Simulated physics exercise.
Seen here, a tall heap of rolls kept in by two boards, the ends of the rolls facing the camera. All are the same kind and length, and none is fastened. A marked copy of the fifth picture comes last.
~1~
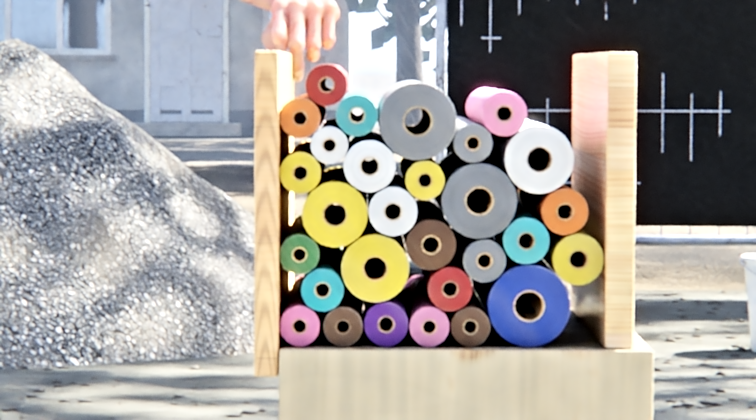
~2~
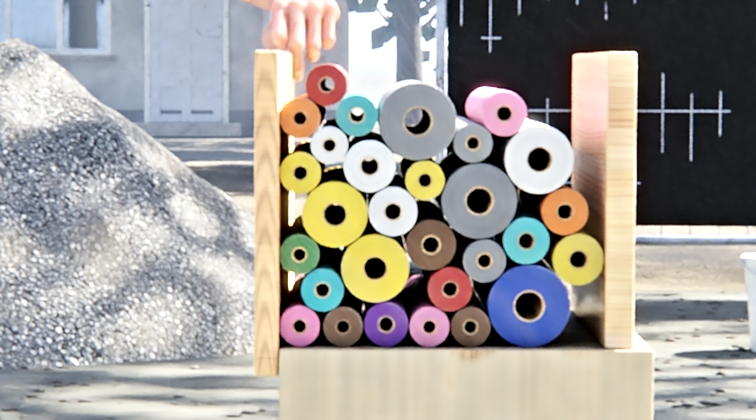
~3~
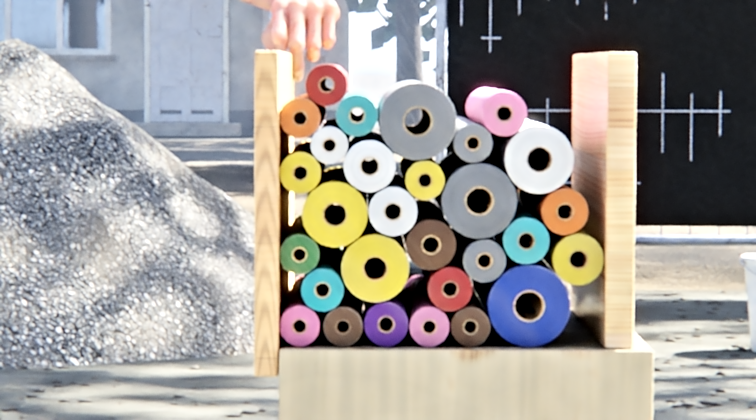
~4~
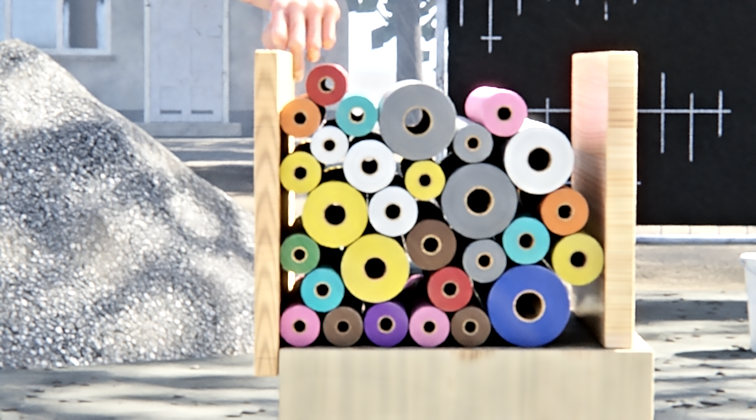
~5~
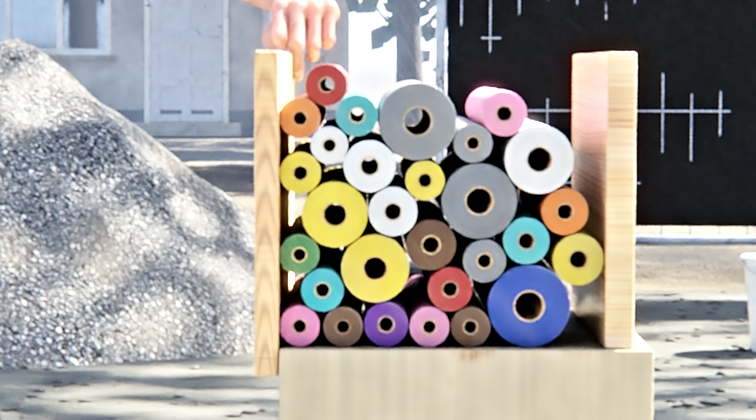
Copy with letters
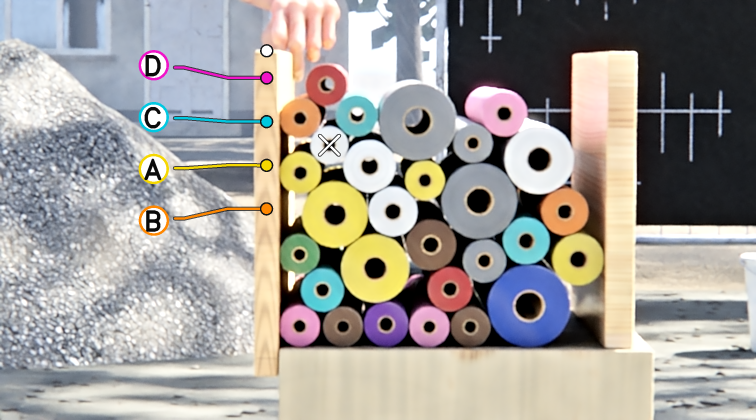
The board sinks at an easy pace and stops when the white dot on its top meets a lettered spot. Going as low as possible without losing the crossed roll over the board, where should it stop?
No lower than B.
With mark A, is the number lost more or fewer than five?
At A, fewer than five.
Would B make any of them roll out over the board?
Yes, at B.
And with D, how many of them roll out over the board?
With D, none.
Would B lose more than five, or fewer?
It loses fewer than five.
On the marked copy, A at (267, 165); B at (267, 209); C at (267, 122); D at (267, 78); the cross at (330, 145); the white dot at (267, 51).
Taking B. A third of the way, top of the board (279, 126).
Two thirds of the way, top of the board (279, 208).
When it is over, top of the board (279, 208), two out over the board, the crossed one still inside.
As for the rest, A keeps the crossed one inside; C keeps the crossed one inside; D keeps the crossed one inside.
